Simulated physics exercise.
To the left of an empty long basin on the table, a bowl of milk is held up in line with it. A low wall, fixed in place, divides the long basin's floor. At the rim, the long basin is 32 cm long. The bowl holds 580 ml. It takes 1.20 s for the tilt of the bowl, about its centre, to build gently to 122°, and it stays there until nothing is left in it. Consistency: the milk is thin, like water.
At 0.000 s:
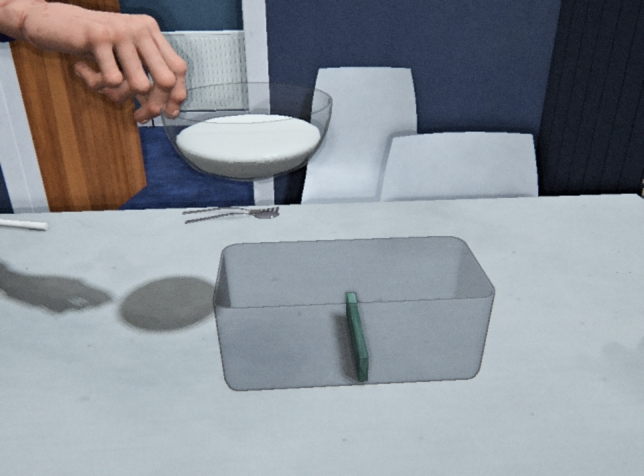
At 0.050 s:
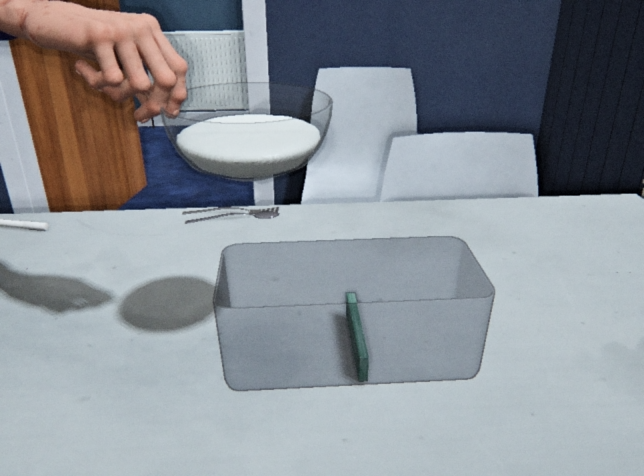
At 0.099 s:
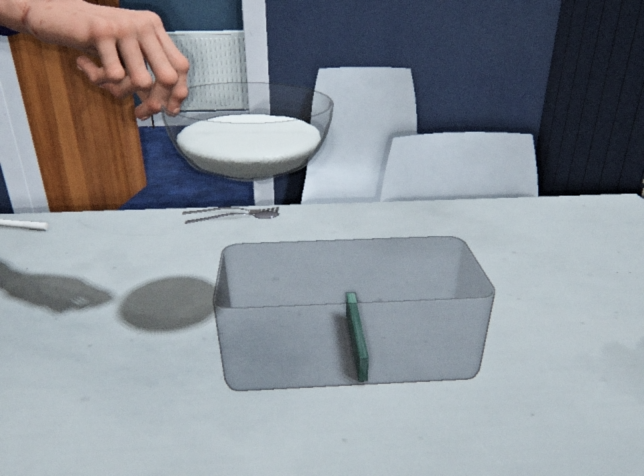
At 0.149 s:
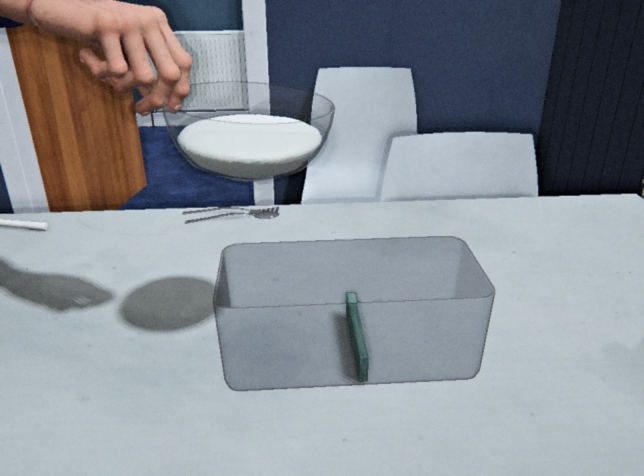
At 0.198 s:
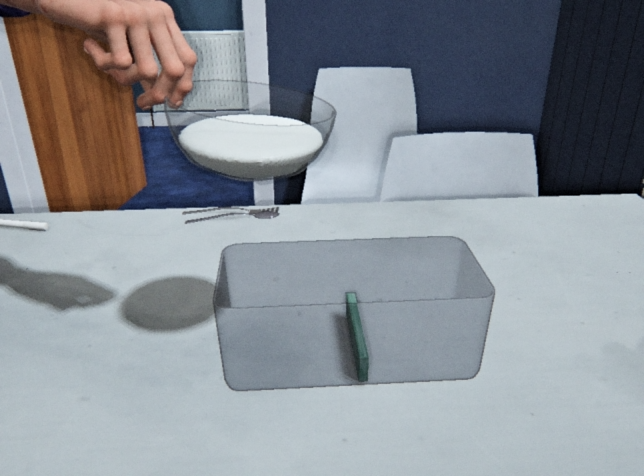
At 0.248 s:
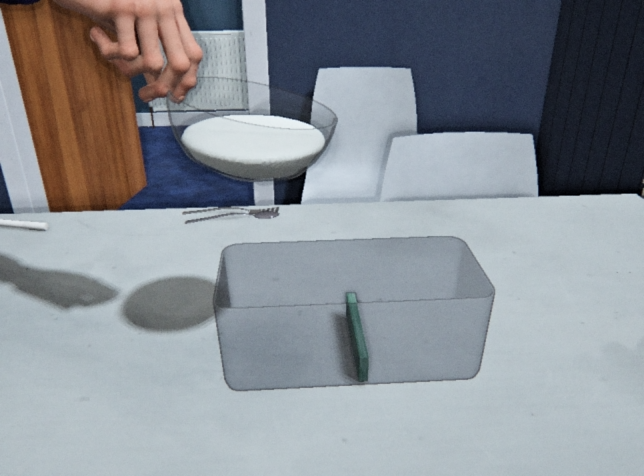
At a pale table, a hand held a clear bowl of milk up to the left of an empty long basin with a low green wall inside, then gently tilted the bowl slightly rightward.
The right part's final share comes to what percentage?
It comes to roughly 60 %.
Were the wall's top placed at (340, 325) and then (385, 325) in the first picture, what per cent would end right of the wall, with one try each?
I'd say 75 percent on the first go, 25 percent on the next.
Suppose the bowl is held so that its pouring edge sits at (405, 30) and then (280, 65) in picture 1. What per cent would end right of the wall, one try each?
The first try gives 85 percent and the second 15 percent.
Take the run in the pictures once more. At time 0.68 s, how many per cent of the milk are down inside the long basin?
I'd put it near 16 percent.
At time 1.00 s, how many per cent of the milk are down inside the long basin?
Roughly 96 percent of it.
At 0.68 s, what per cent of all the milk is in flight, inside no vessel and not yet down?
Some 44 per cent, I reckon.
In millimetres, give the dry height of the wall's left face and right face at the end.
Measured: Left around 30 mm, right around 22 mm.
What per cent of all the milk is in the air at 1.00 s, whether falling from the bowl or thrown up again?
Roughly 4 %.
By 0.68 s the tilt is 74° and 41 per cent is still to pour, 2 is left of the wall and 14 right of it.
By 1.00 s the tilt is 114° and 0 per cent is still to pour, 37 is left of the wall and 59 right of it.
By 1.34 s the tilt is 122° and 0 per cent is still to pour, 39 is left of the wall and 60 right of it.
By 1.70 s the tilt is 122° and 0 per cent is still to pour, 39 is left of the wall and 60 right of it.
At rest 39 per cent lies left of the wall, 60 right of it and 1 outside.
